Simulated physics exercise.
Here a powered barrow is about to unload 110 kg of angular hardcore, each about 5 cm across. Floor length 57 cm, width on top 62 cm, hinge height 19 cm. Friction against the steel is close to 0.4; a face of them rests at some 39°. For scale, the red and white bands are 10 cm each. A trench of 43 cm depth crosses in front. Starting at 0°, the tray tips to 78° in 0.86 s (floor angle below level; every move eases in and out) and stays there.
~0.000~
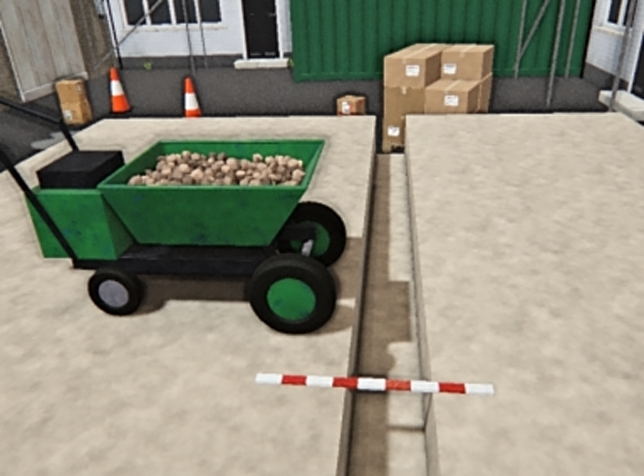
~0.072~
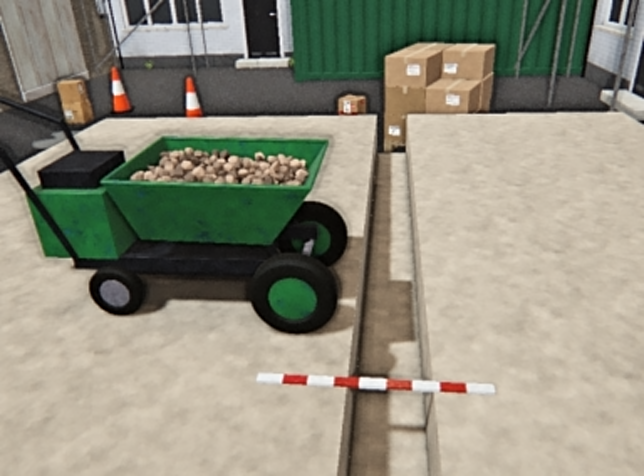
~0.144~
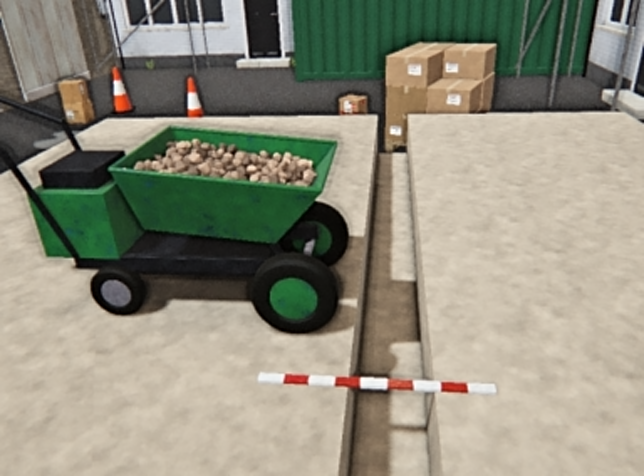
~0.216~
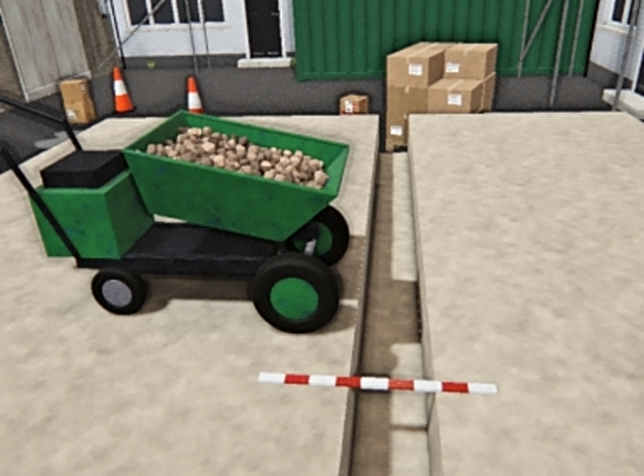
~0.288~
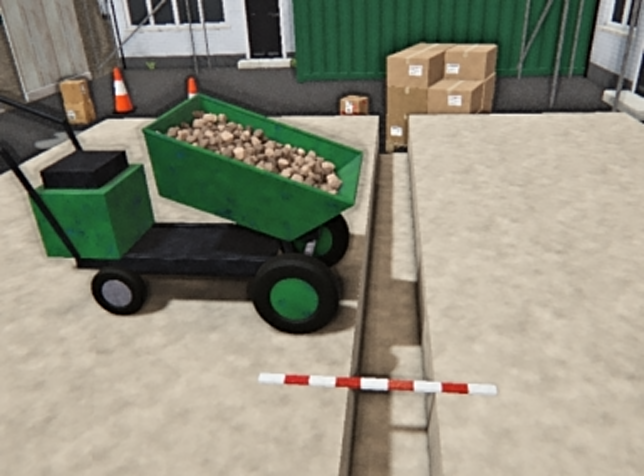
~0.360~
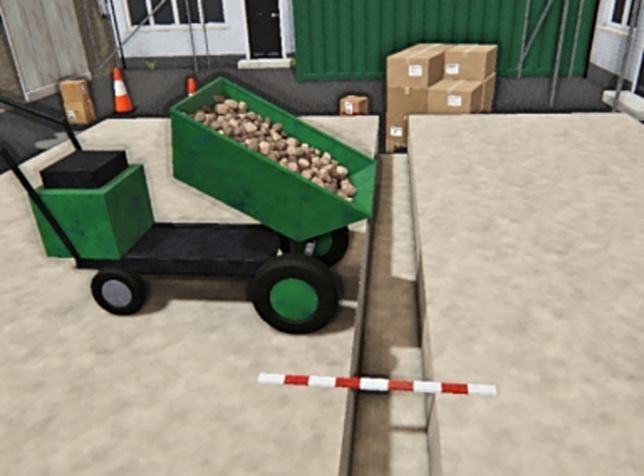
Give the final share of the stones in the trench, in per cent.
Close to 28 in a hundred.
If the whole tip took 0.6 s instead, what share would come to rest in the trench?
In that case some 15 per cent.
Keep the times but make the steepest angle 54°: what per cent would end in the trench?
Then about 5 per cent.
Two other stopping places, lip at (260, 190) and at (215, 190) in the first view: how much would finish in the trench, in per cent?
First some 65, then 95 per cent.
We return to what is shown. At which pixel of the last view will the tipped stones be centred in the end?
Their middle is at about (467, 298).
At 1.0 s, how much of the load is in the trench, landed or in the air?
Some 0 per cent.
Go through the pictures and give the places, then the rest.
In the first picture, lip at (306, 189), floor tilted 0°, highest stones at (210, 165).
In the second picture, lip at (311, 189), floor tilted 2°, highest stones at (198, 161); the stones move at 0.3 m/s on average.
In the third picture, lip at (322, 191), floor tilted 6°, highest stones at (191, 151); the stones move at 0.7 m/s on average.
In the fourth picture, lip at (337, 196), floor tilted 12°, highest stones at (187, 139); the stones move at 1.0 m/s on average.
In the fifth picture, lip at (354, 204), floor tilted 20°, highest stones at (200, 122); the stones move at 1.1 m/s on average.
In the sixth picture, lip at (371, 216), floor tilted 30°, highest stones at (219, 108); the stones move at 1.3 m/s on average.
After 0.6 s the floor is at 65°; 100 % in the tray; the foremost stones are at (406, 245).
After 1.0 s the floor is at 78°; 61 % in the tray, 1 % in the trench, 37 % past the trench; the foremost stones are at (520, 314).
After 1.3 s the floor is at 78°; 17 % in the tray, 7 % in the trench, 76 % past the trench; the foremost stones are at (638, 286).
After 3.3 s the floor is at 78°; 0 % in the tray, 28 % in the trench, 72 % past the trench; the foremost stones are past the picture's edge.
